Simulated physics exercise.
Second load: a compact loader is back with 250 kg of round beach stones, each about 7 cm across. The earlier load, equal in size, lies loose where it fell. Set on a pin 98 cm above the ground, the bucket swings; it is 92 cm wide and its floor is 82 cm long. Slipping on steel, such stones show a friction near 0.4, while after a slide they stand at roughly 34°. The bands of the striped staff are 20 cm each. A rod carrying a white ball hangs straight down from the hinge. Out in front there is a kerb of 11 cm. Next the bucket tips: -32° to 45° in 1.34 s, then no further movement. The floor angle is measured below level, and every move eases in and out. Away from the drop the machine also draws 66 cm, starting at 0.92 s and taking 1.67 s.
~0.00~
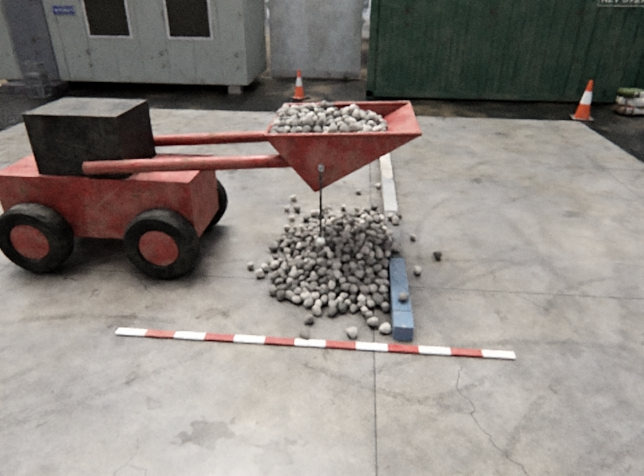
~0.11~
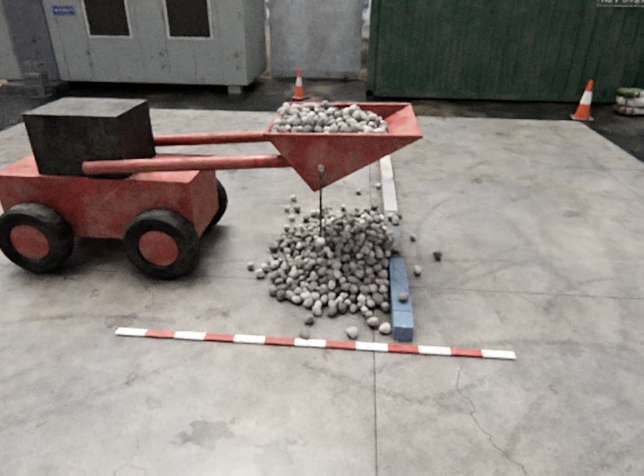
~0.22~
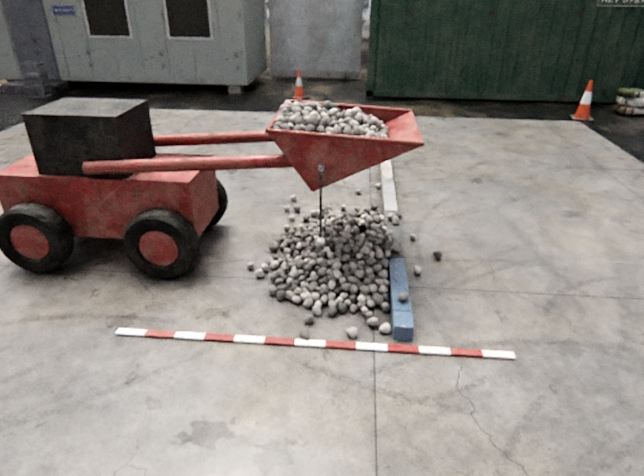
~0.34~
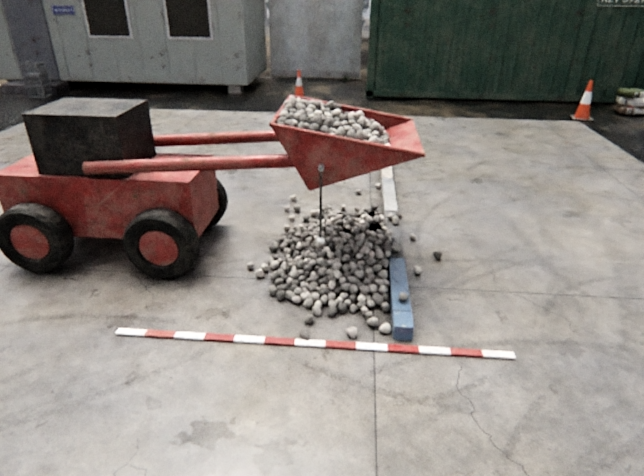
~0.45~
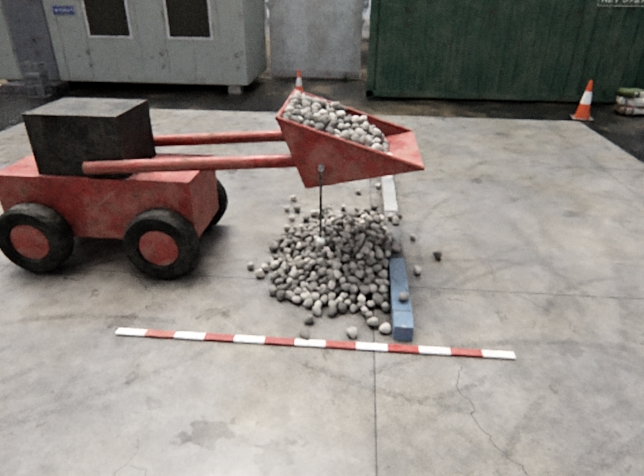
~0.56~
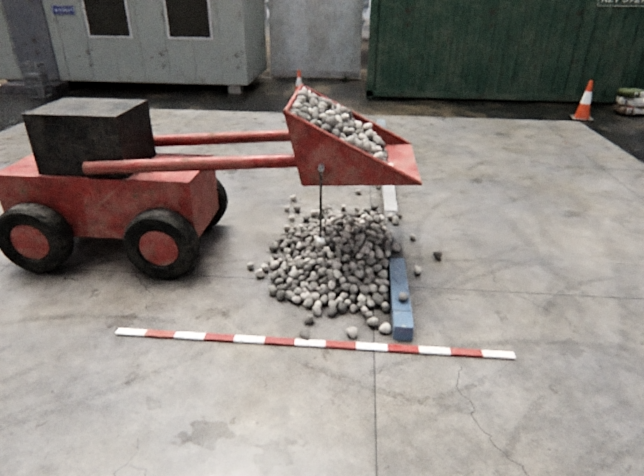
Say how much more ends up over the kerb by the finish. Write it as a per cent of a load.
Some 55 per cent is added.
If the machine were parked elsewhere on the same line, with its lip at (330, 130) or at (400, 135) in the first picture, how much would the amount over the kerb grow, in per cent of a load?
Roughly 0 and 35 per cent, in that order.
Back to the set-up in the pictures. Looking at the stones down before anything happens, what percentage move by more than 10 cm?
0 per cent.
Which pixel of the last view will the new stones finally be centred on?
(408, 252).
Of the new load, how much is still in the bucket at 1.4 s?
Close to 15 in a hundred.
After 1.0 s the floor is at 33°; in per cent of one load, 94 in the bucket, 106 on this side of the kerb, 1 over the kerb; the foremost stones are at (411, 232).
After 1.4 s the floor is at 45°; in per cent of one load, 15 in the bucket, 149 on this side of the kerb, 36 over the kerb; the foremost stones are at (473, 264).
After 3.0 s the floor is at 45°; in per cent of one load, 0 in the bucket, 145 on this side of the kerb, 56 over the kerb; the foremost stones are at (593, 256).
After 5.4 s the floor is at 45°; in per cent of one load, 0 in the bucket, 145 on this side of the kerb, 56 over the kerb; the foremost stones are at (593, 256). Net gain over the kerb, 55.
